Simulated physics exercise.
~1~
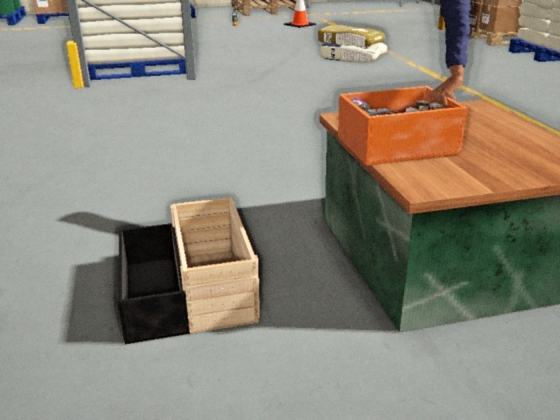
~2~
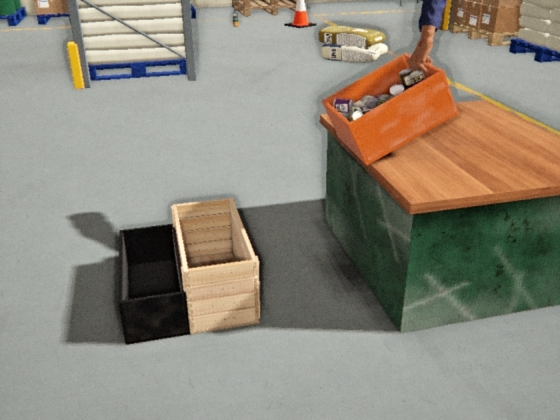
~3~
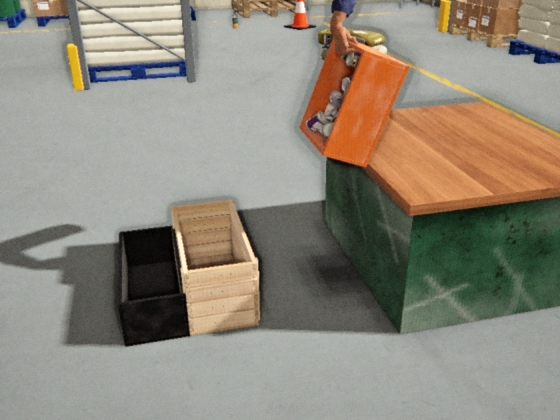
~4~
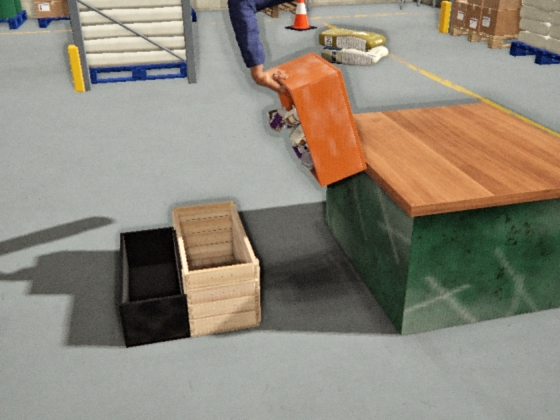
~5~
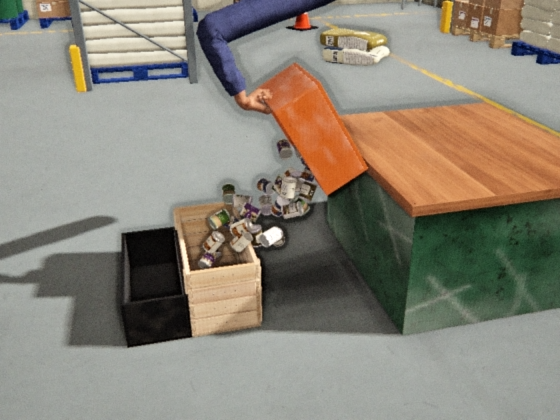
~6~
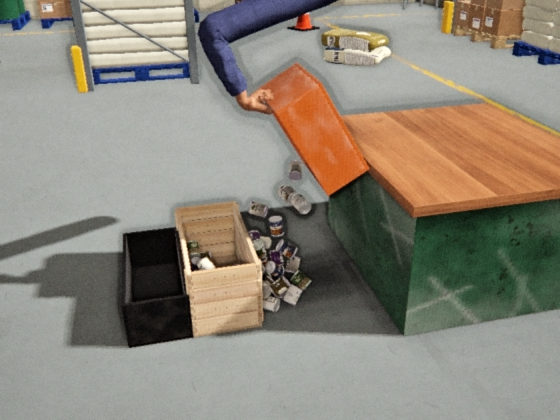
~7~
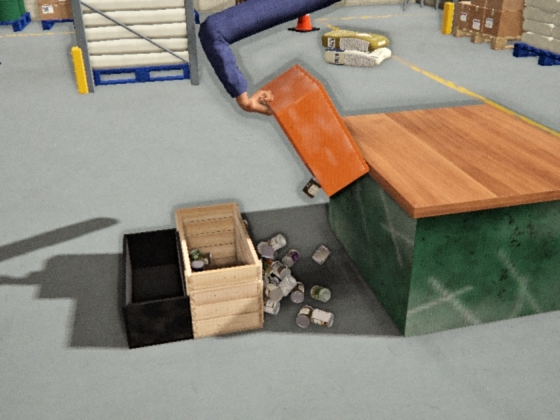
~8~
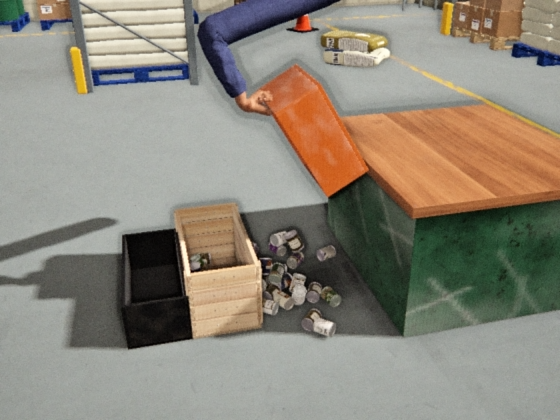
An orange crate full of small tins sits on a wooden-topped green bench, with a hand at its far edge. The hand lifts and tilts it leftward, carrying it to the bench's near left end, where it tips past upright with the tins still inside. As the arm reaches over and the crate turns mouth downward, the tins pour out toward the pale wooden box and the black trough beyond it. Some drop into the wooden box, but many fall short and scatter across the floor. The last few tumble out, leaving most on the ground between box and bench, while the trough stays empty.
